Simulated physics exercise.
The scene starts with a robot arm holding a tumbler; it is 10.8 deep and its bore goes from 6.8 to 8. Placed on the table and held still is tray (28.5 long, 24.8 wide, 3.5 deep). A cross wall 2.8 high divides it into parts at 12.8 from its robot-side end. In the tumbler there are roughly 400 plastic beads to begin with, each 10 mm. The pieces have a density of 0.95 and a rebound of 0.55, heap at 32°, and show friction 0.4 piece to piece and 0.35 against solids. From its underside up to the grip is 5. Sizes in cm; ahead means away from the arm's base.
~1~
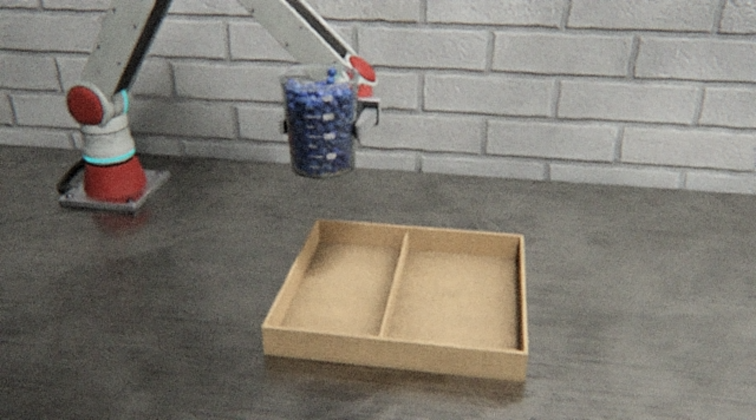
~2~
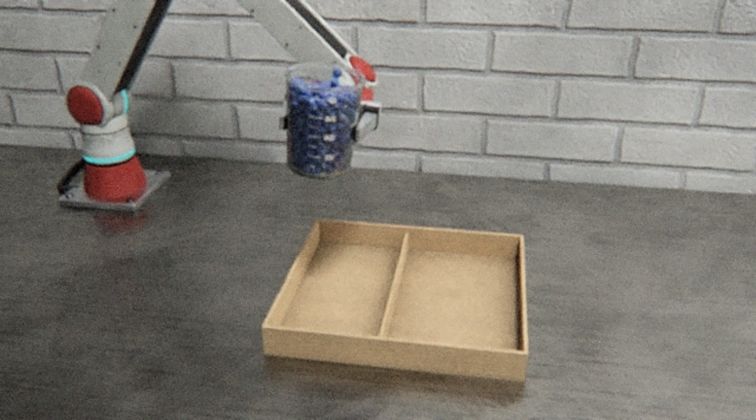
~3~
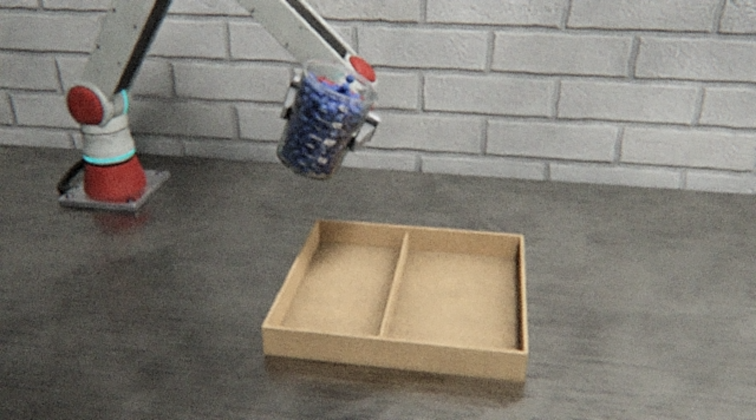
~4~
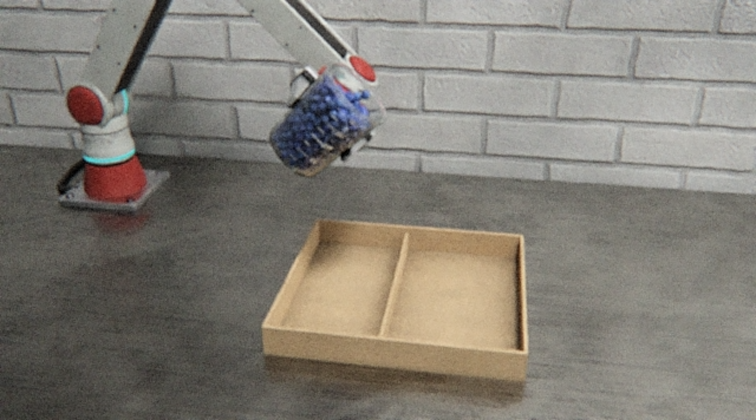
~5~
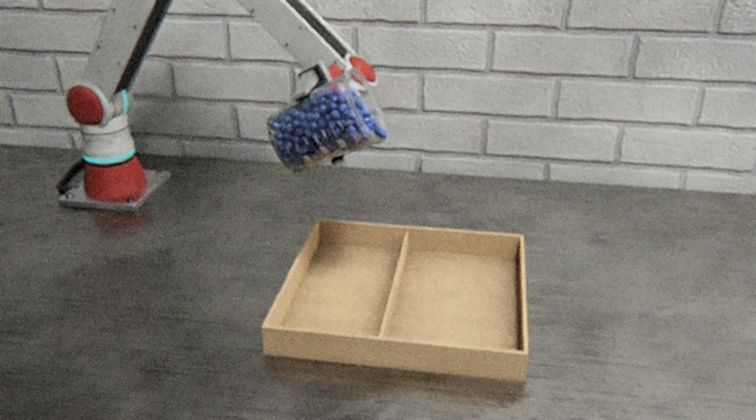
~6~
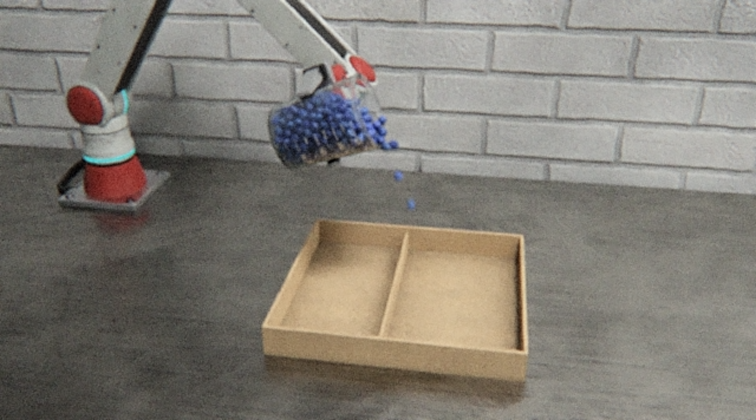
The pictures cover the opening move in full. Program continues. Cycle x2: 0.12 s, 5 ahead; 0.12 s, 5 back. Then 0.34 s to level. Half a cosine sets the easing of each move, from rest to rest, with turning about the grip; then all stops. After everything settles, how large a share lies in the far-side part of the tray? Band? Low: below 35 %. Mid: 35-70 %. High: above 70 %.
Mid.
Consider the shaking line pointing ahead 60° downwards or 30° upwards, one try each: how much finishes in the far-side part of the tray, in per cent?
First try some 15 %, second try some 65 %.
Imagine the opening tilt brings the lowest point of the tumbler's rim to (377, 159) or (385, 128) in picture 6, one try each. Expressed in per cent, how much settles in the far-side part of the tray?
Close to 80 percent for the first and close to 25 percent for the second.
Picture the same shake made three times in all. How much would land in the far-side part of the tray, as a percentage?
Expected share: About 50 %.
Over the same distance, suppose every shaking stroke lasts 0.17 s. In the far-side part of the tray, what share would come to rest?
25 %.
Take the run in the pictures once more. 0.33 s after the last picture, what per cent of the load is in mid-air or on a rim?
It amounts to roughly 25 in a hundred.
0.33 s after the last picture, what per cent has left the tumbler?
By then near 35 % is out.
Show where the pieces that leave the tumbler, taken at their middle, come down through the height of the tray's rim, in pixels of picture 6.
Close to pixel (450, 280).
Then, 0.33 s after the last picture, tilted 69° forward, highest piece 25 above the table; 255 in the tumbler, 47 in the far-side part, 102 in flight or on a rim.
Then, 0.66 s after the last picture, tilted 33° forward, highest piece 27 above the table; 186 in the tumbler, 180 in the far-side part, 18 in the robot-side part, 11 on the table or floor, 9 in flight or on a rim.
Then, 1.02 s after the last picture, level, highest piece 25 above the table; 187 in the far-side part, 186 in the tumbler, 17 in the robot-side part, 14 on the table or floor.
Then, 2.07 s after the last picture, level, highest piece 24 above the table; 187 in the far-side part, 186 in the tumbler, 17 in the robot-side part, 14 on the table or floor.
Final count, 187 in the far-side part, 186 in the tumbler, 17 in the robot-side part, 14 on the table or floor. That is 46 % in the far-side part of the tray.
